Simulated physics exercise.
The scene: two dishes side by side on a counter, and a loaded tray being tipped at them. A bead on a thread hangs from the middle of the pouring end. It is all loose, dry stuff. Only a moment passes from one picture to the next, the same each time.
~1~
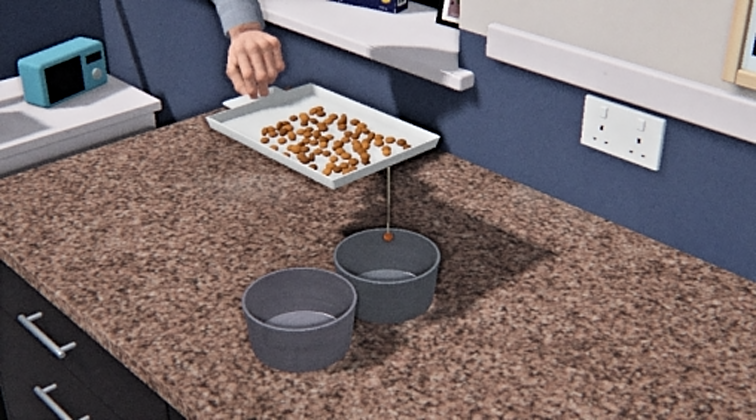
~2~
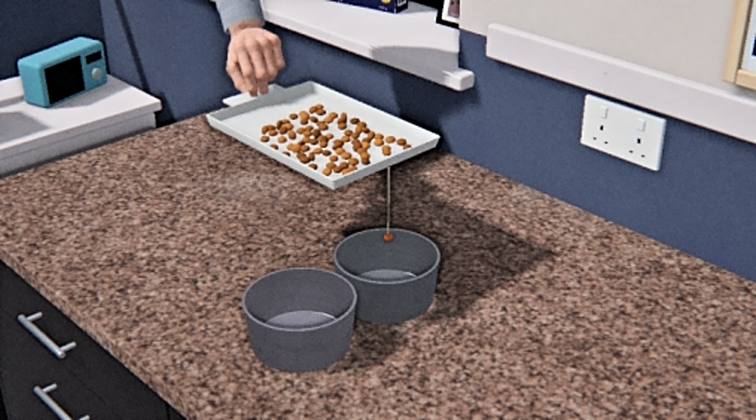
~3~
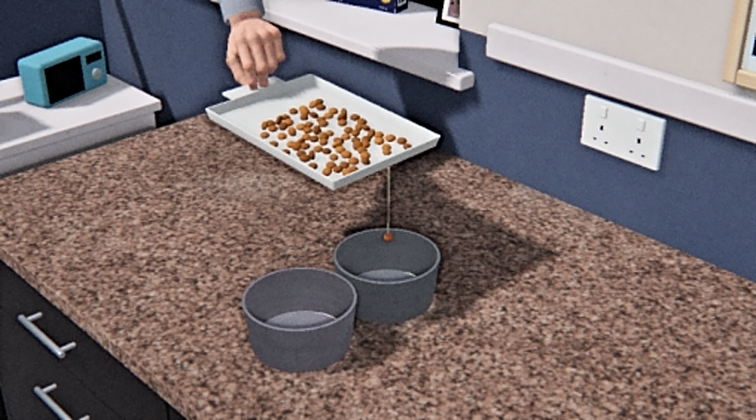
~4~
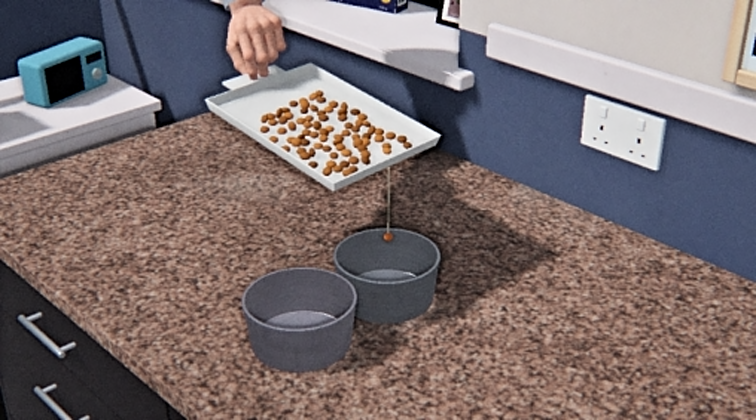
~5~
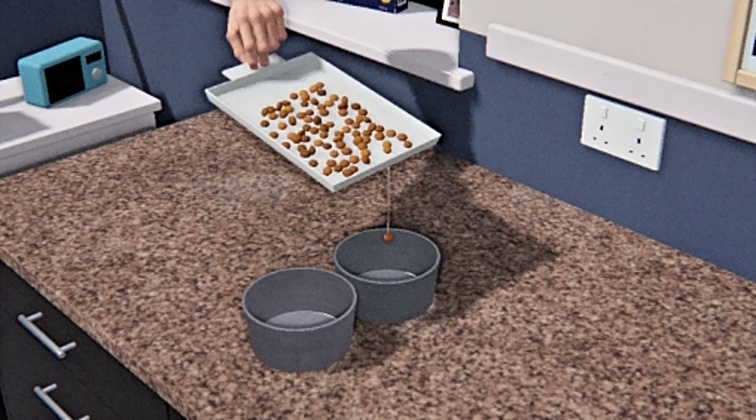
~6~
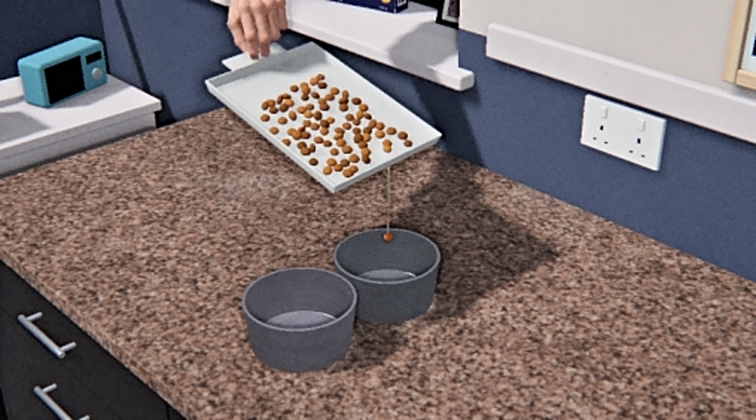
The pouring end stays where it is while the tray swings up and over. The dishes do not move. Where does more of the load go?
Fuller: The right dish.
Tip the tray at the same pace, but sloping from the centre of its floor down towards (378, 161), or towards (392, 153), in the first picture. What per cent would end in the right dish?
First some 60, then 40 per cent.
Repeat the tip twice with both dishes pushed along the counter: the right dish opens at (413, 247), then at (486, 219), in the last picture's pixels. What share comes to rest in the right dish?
About 30 and 0 per cent.
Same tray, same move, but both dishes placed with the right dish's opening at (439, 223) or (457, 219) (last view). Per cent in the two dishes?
The first gives 90 %, the second 80 %.
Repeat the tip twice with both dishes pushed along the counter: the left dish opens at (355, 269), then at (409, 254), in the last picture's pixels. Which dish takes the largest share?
One: The left dish. Two: Left.
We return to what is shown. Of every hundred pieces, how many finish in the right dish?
Roughly 60 in a hundred.
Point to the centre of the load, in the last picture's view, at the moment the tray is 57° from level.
Near (359, 150).
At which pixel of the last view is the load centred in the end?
Roughly at (383, 304).
Soon, tray tipped steeply; nearly all on the tray; a stray few in the air.
A while on, tray tipped right over; about half on the tray; a small part in the left dish; a small part in the right dish; a small part outside both; about a quarter in the air.
Towards the end, tray tipped past a quarter turn; a small part in the left dish; about two thirds in the right dish; about a quarter outside both.
Finally, tray tipped past a quarter turn; a small part in the left dish; about two thirds in the right dish; about a quarter outside both.
